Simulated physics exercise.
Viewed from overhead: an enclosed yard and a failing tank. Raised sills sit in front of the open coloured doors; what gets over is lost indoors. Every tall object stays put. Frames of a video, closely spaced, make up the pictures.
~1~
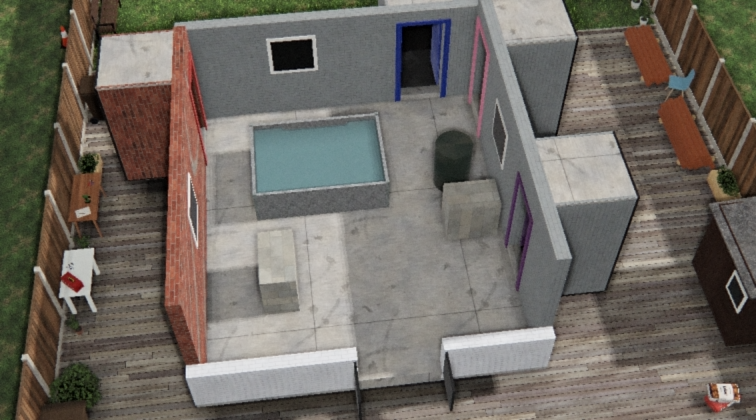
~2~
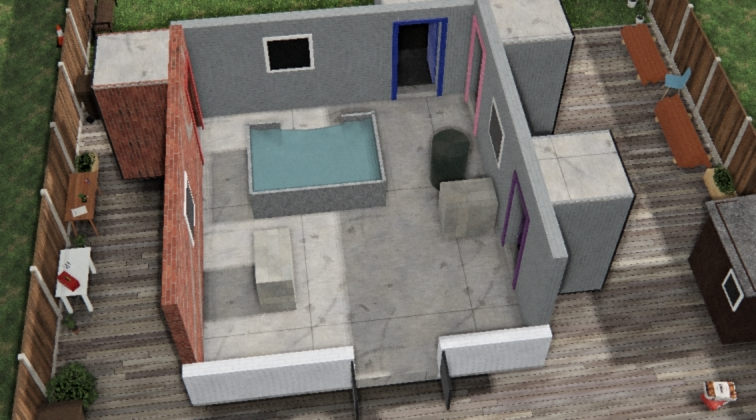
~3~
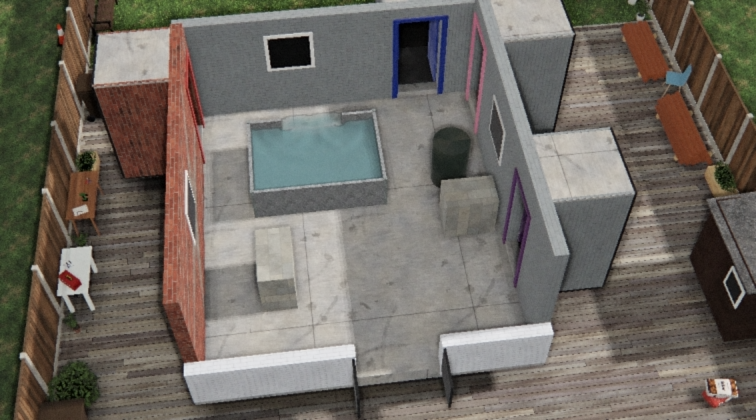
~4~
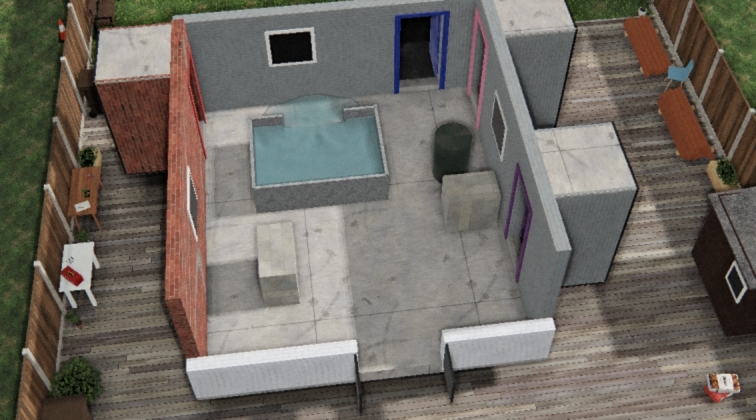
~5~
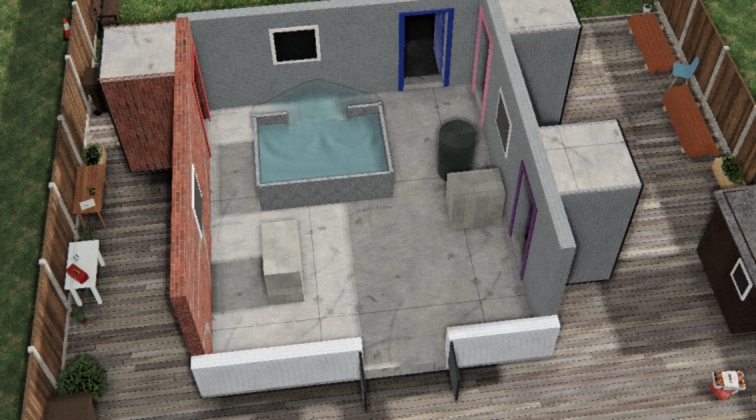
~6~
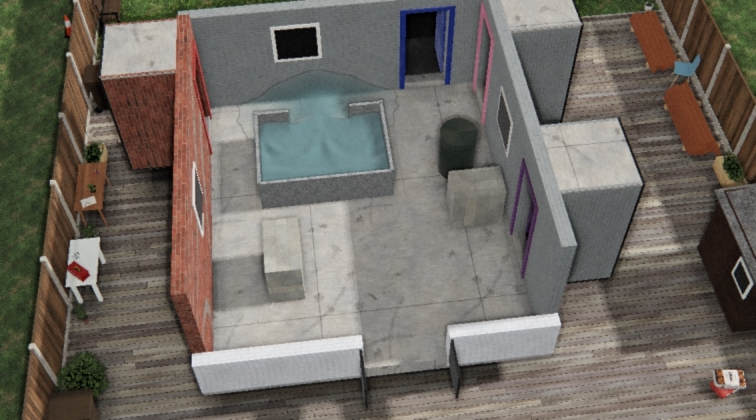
Walled concrete yard from overhead, water in a raised tank sitting still, then pouring through a gap in its far side and spreading toward the grey back wall.
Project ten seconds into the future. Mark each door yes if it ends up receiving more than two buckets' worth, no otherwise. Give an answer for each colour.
Blue door - no, pink door - no, red door - yes, purple door - no.
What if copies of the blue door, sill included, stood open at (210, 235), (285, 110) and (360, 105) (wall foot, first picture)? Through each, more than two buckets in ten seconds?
Well, the first remains within bounds, the next breaks the limit, and the last breaks the limit.
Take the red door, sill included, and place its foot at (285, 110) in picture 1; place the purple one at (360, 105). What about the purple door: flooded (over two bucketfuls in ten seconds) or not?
Purple exceeds the mark.
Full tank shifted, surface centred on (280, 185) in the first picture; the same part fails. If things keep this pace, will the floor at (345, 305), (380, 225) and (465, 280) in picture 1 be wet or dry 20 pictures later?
Taking the three spots in turn, I'd say spared, then spared, then spared.
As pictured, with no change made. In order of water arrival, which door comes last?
I'd go with the door marked purple.
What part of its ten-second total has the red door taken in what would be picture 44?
That share would be near 95 %.
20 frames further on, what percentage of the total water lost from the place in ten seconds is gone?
It works out at roughly 40 per cent.
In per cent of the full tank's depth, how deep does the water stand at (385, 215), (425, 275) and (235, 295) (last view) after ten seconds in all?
4, 4 and 8 in a hundred, in turn.
A moment on, water covers 20 % of the floor; the blue door wet at the sill, nothing in, the pink door not reached, the red door under two buckets in, the purple door not reached.
Next, water covers 30 % of the floor; the blue door wet at the sill, nothing in, the pink door wet at the sill, nothing in, the red door over two buckets in, the purple door not reached.
Then, water covers 50 % of the floor; the blue door wet at the sill, nothing in, the pink door wet at the sill, nothing in, the red door far over two buckets in, the purple door wet at the sill, nothing in.
Later, water covers 85 % of the floor; the blue door wet at the sill, nothing in, the pink door wet at the sill, nothing in, the red door far over two buckets in, the purple door wet at the sill, nothing in.
In the end, water covers 95 % of the floor; the blue door under two buckets in, the pink door wet at the sill, nothing in, the red door far over two buckets in, the purple door wet at the sill, nothing in.
